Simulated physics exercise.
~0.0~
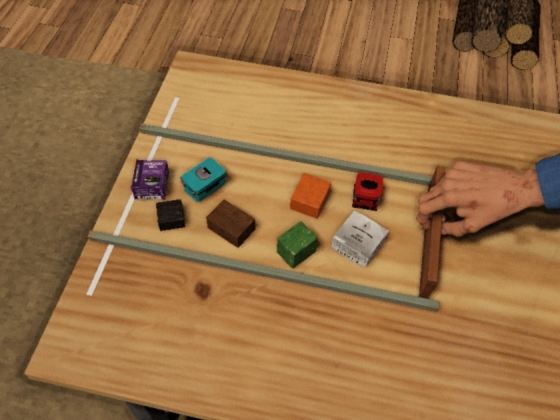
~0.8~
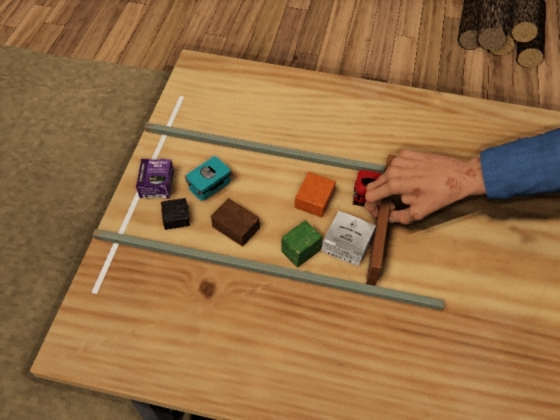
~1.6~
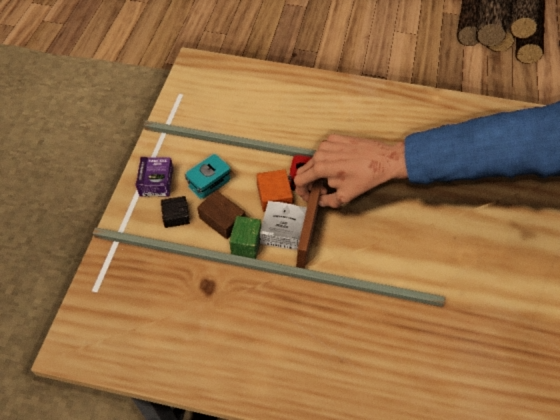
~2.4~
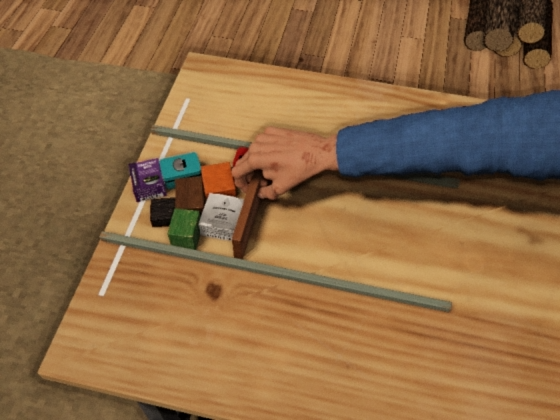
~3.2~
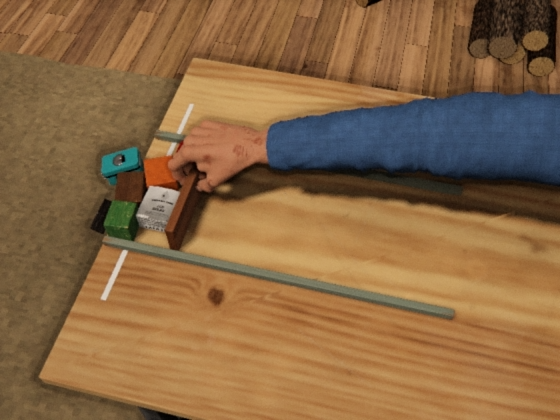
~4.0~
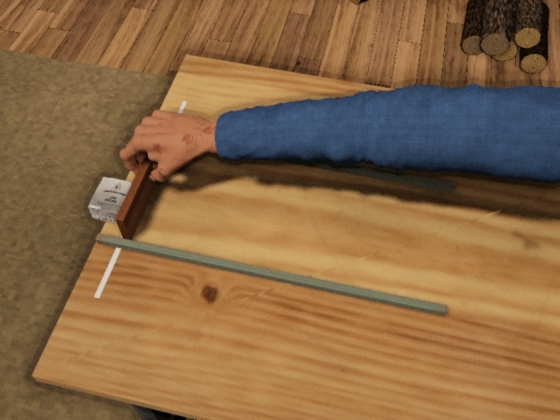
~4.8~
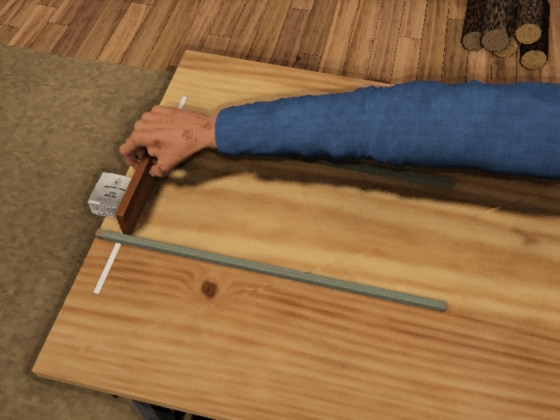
A hand slid a wooden board left between two rails, bunching up the small blocks and boxes and pushing them past the white tape and off the table's edge, until only the white box was still visible, perched at the edge against the board.
